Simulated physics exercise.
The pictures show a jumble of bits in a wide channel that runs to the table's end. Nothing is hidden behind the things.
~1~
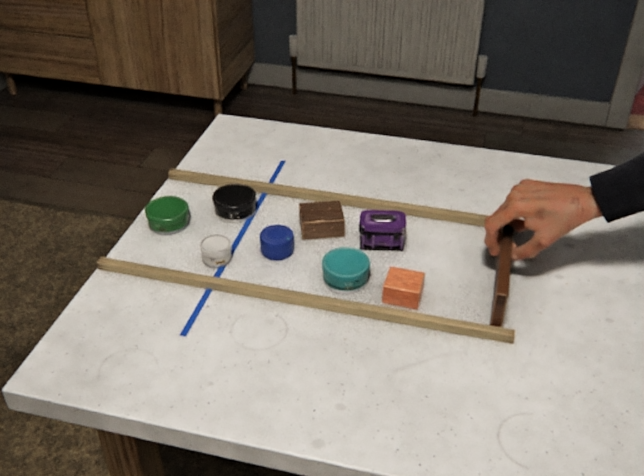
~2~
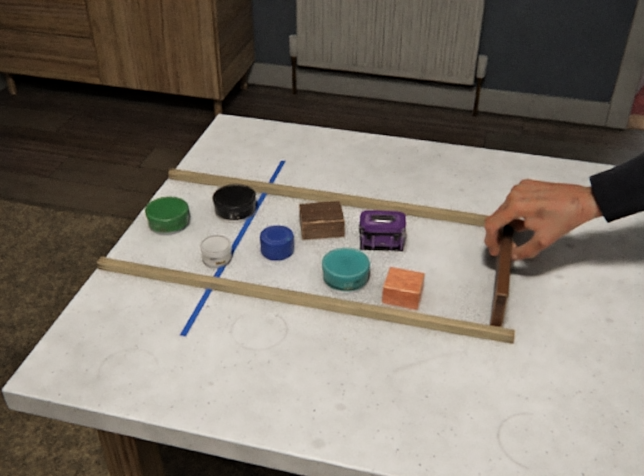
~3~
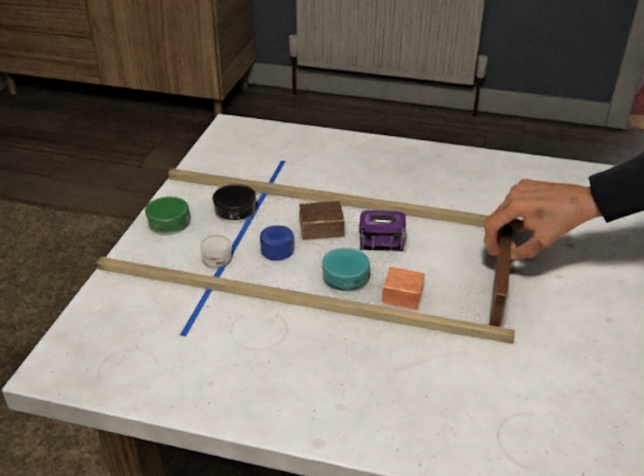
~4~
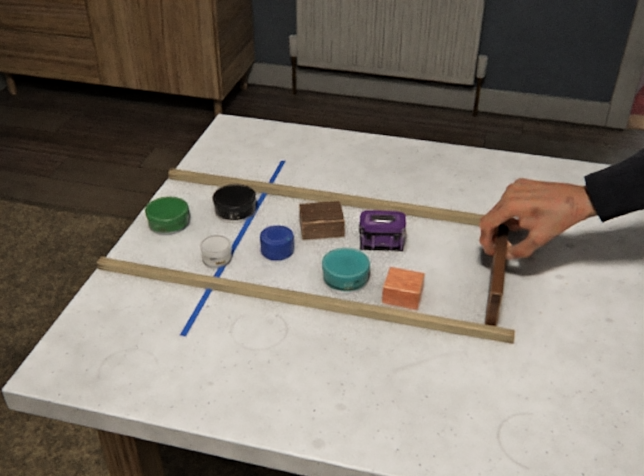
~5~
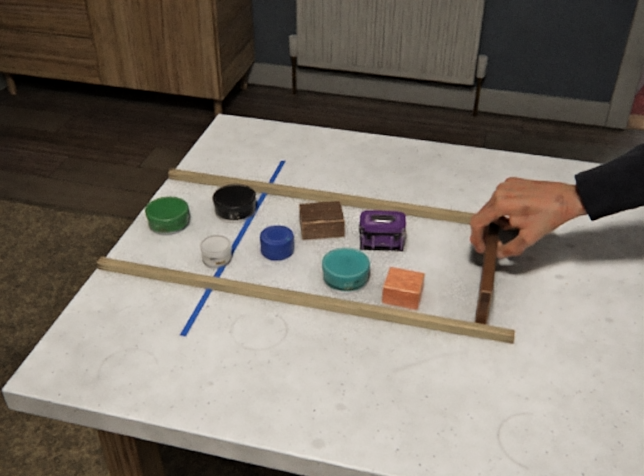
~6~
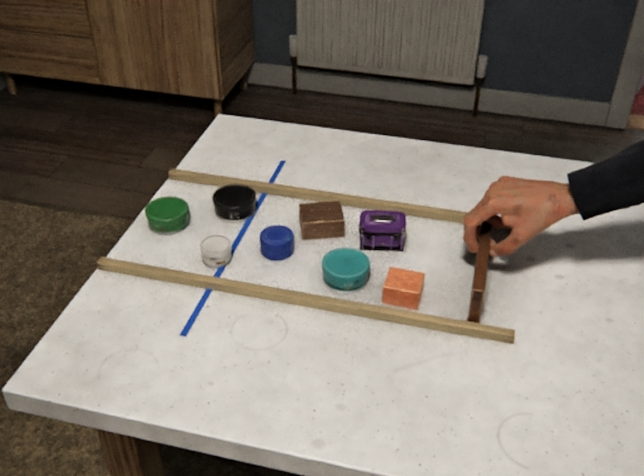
On a white tabletop, a hand held a dark wooden board upright between two wooden rails, then slid it slightly left toward the scattered pots and blocks, which stayed still.
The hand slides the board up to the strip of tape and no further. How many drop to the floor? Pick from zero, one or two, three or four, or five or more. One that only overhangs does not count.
The number that fall off is zero.
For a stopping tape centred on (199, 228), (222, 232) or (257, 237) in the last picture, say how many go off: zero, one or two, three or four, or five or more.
In that order: 1 or 2; one or two; no fall at all.
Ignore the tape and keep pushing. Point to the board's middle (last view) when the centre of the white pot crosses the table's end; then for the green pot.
Its middle is around (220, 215) and around (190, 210).
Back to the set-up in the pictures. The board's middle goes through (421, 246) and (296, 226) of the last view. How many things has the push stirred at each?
The counts are 1 and 7.
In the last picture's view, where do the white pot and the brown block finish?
The white pot stops around (137, 239); the brown block around (195, 196).
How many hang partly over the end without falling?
The number is 1.
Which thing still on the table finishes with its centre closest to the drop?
Foremost is the black pot.
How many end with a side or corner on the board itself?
3 of them.
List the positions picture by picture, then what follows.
In the first picture, green pot (168, 215); black pot (235, 203); white pot (216, 251); board (504, 259); tape (241, 235).
In the second picture, black pot (235, 203); orange block (404, 288).
In the third picture, white pot (216, 252); board (503, 259).
In the fourth picture, green pot (168, 216); brown block (321, 220).
In the fifth picture, black pot (235, 203); turquoise tin (346, 270).
In the sixth picture, green pot (168, 216); black pot (235, 203); white pot (216, 252); board (483, 256); tape (241, 235).
Soon after, none off yet; green pot at rest near (168, 216); black pot at rest near (235, 203); white pot at rest near (216, 252).
At rest, the number that fall off is zero.
